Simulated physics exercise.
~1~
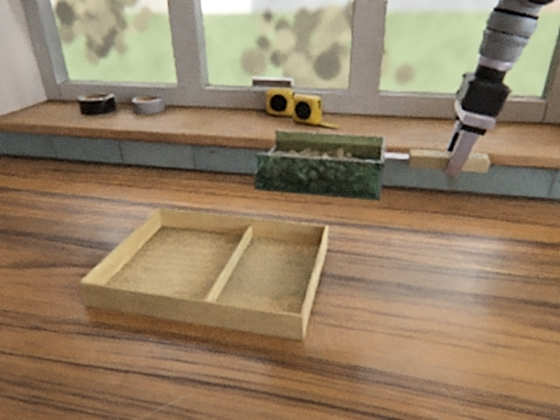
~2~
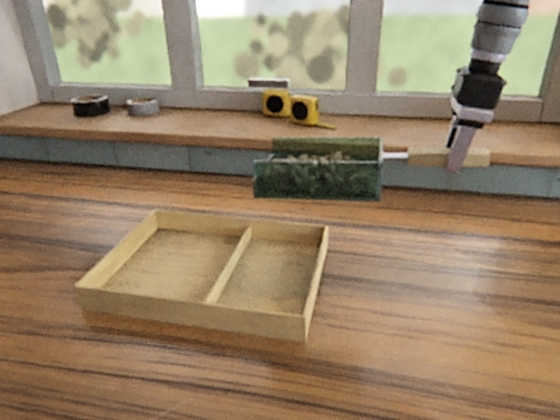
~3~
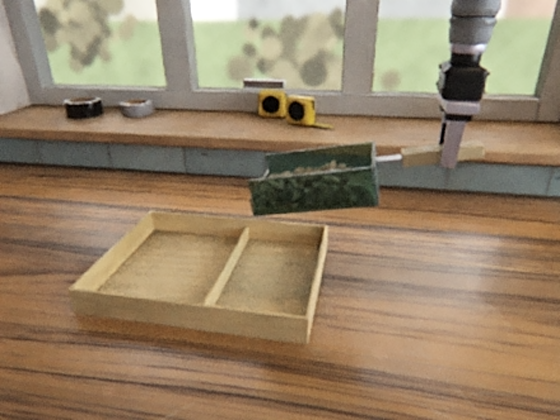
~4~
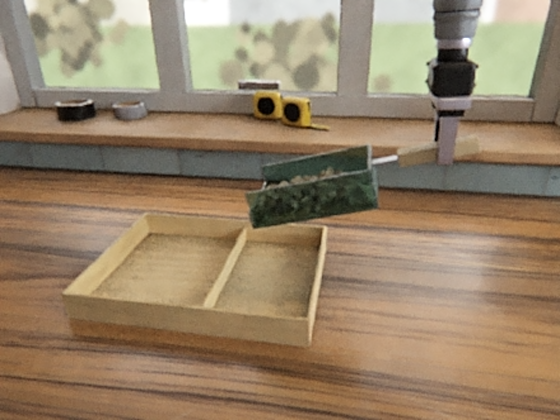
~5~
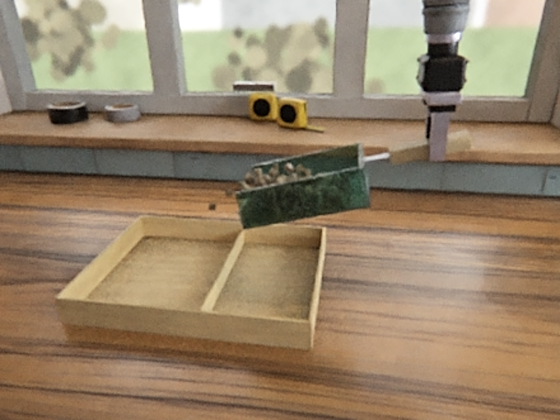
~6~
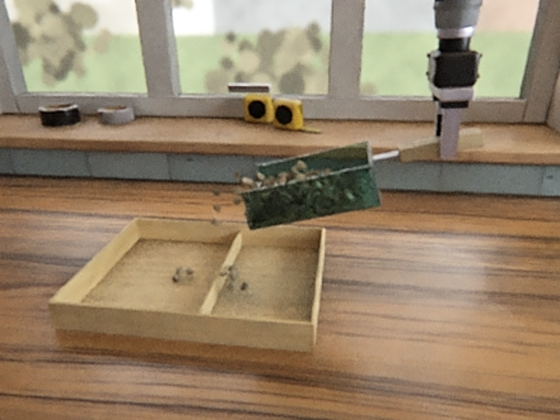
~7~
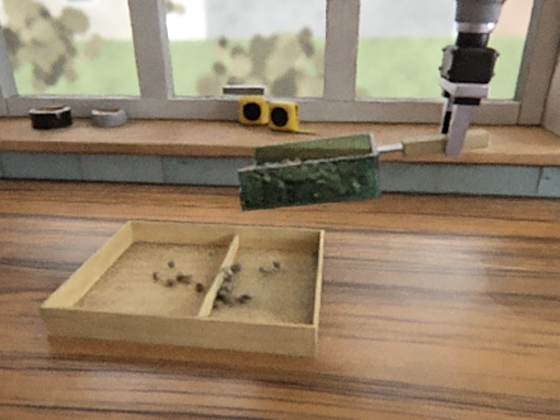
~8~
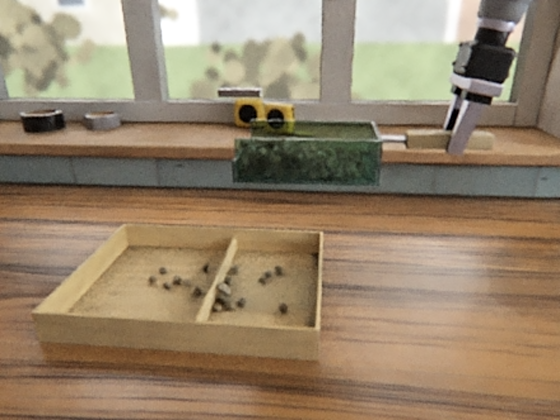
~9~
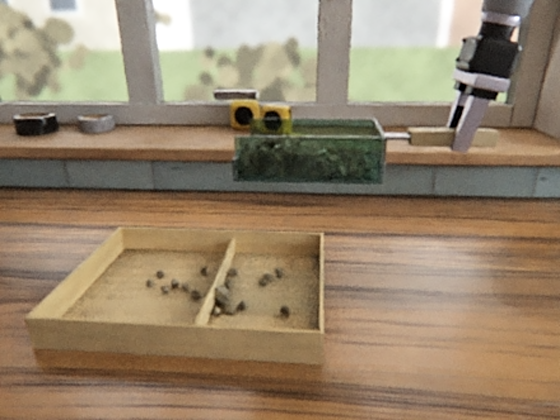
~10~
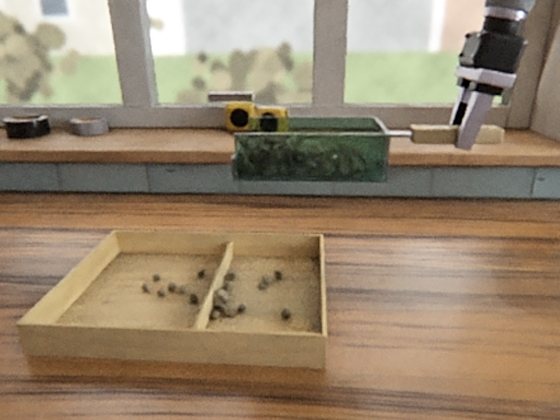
A robot arm holds a green, see-through box of small pebbles by its handle above a wooden table, near a shallow wooden tray split in two by a cross wall. The arm tips the box gently so its left end dips. A few pebbles spill over that end and drop into the tray, landing on both sides of the divider. The arm then swings the box back to level and lifts it slightly, and the spilling stops. At the end the box hangs still with most of its pebbles inside, while a small scattering lies in both parts of the tray.
